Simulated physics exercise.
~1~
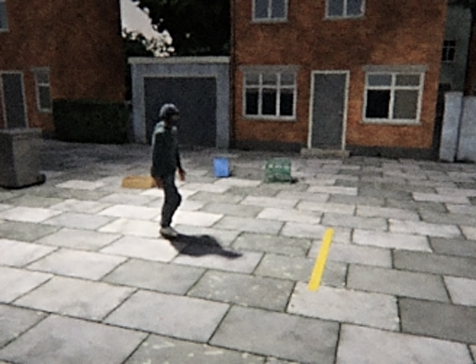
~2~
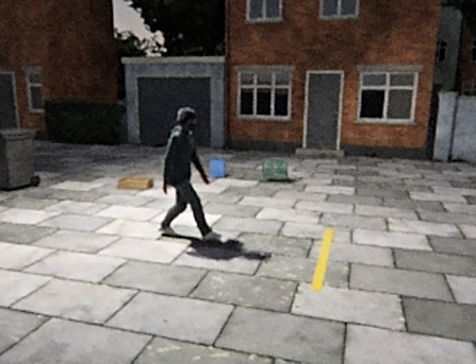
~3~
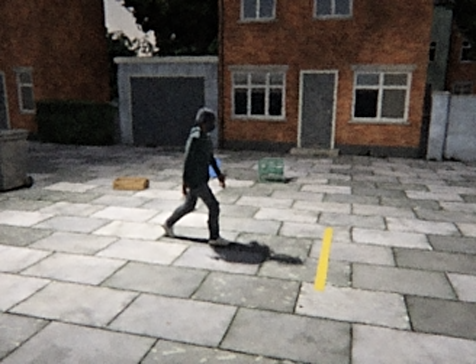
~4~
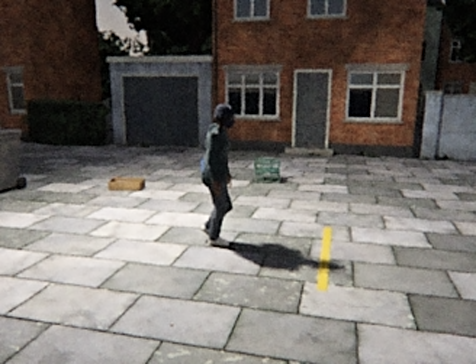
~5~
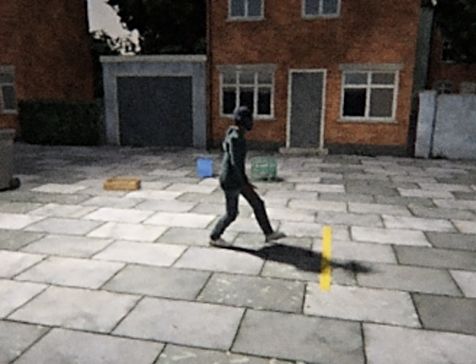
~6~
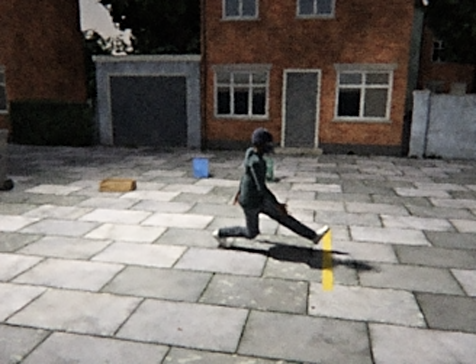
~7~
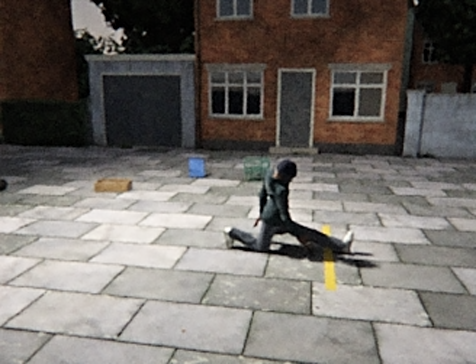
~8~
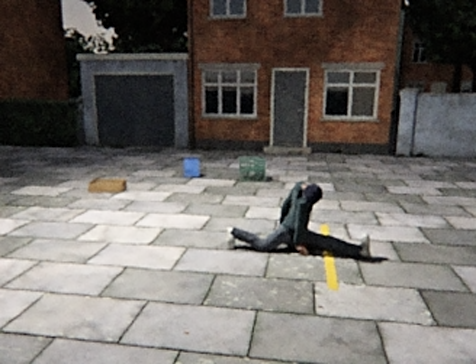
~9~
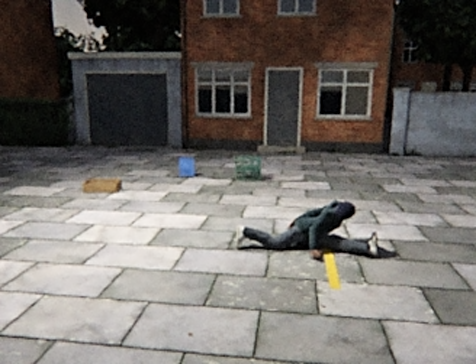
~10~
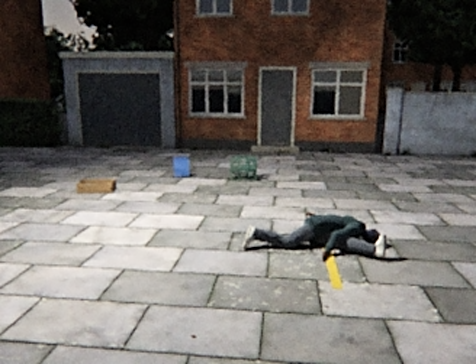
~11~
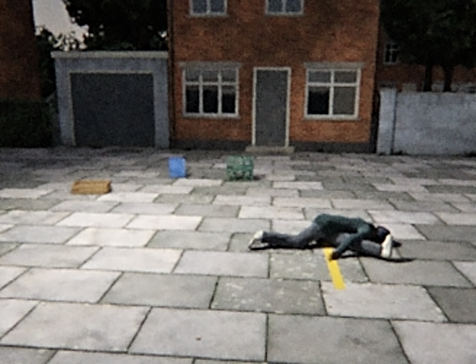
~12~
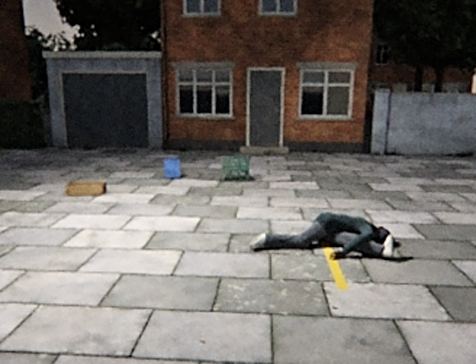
Paved yard before a brick house, a dark-clothed figure walking right, sliding into a split and slumping forward across yellow tape.
